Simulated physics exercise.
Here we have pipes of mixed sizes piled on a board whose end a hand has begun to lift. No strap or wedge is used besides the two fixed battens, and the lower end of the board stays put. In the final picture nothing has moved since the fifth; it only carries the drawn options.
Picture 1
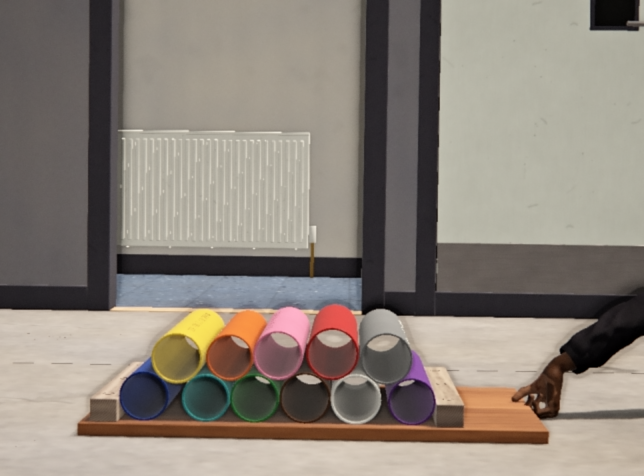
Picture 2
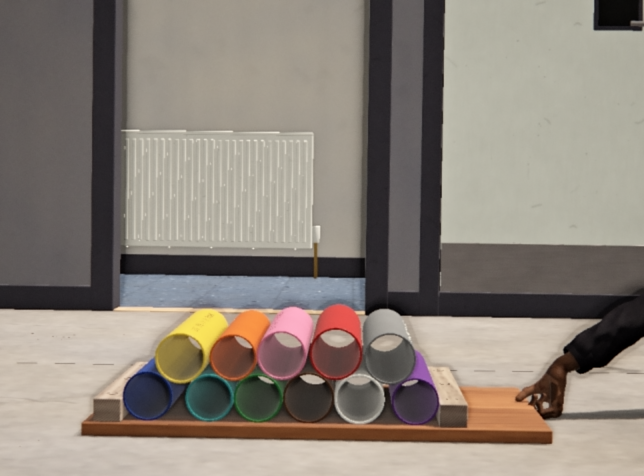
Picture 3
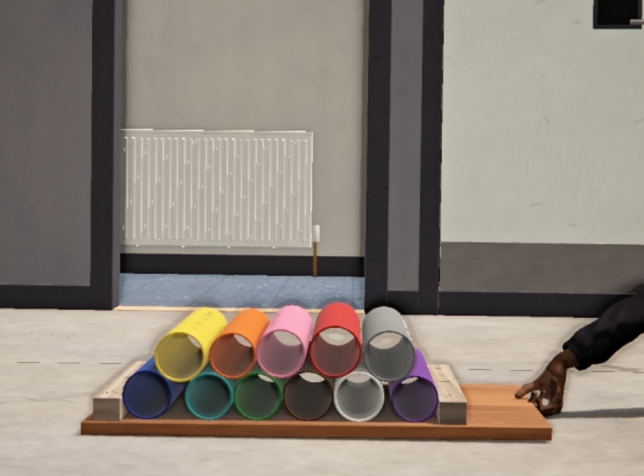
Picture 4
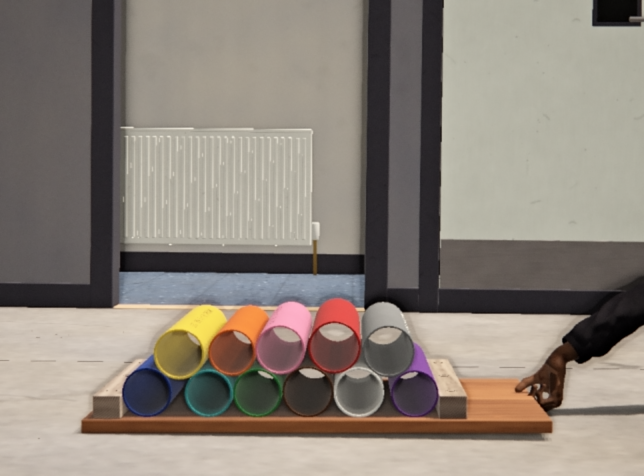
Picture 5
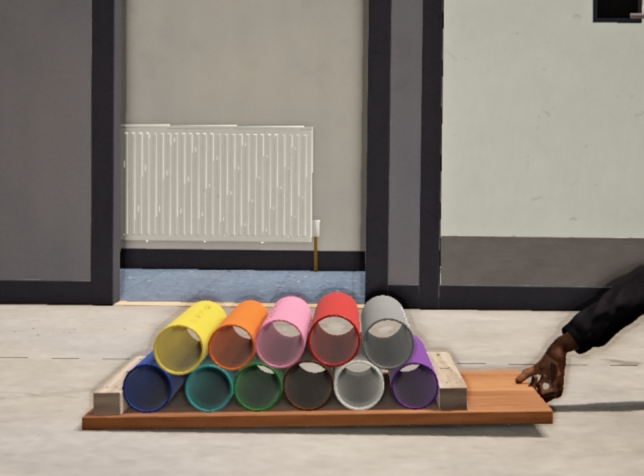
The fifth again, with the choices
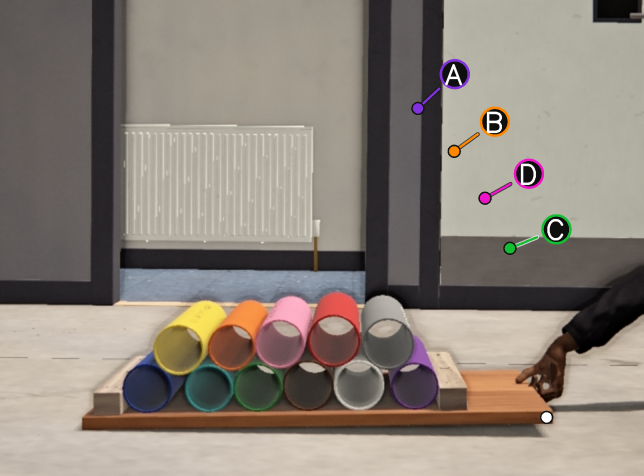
Colourful pipes lie stacked in two rows on a reddish-brown board, yellow, orange, pink, red and grey above blue, turquoise, green, dark brown, white and purple, between pale end blocks. The view faces a pale floor before a grey wall, with a white radiator in a recess. A hand at the right holds the board's end, and everything barely moves apart from slight shifts of the view.
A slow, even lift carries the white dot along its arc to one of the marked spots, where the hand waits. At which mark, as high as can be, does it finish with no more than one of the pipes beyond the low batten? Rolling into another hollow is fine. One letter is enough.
It can be raised to C.
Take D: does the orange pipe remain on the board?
The orange pipe: No.
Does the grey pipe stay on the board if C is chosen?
The grey pipe: Yes.
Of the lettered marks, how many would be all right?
One of them.
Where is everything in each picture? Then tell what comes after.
In the first frame, white pipe (356, 399); purple pipe (412, 402); yellow pipe (177, 358).
In the second frame, yellow pipe (180, 358); grey pipe (390, 359).
In the third frame, board (319, 396); white pipe (359, 397); purple pipe (415, 399); green pipe (257, 396).
In the fourth frame, board (319, 392); blue pipe (147, 392); turquoise pipe (209, 393).
In the fifth frame, board (320, 387); blue pipe (147, 388); turquoise pipe (209, 388).
On the copy, A at (418, 108); B at (454, 152); C at (510, 248); D at (485, 198); the white dot at (547, 417).
On C. First, board at 15°.
Then, board at 23°.
Finally, board at 23°, none over the low batten.
By contrast, A five over the low batten; B five over the low batten; D five over the low batten.
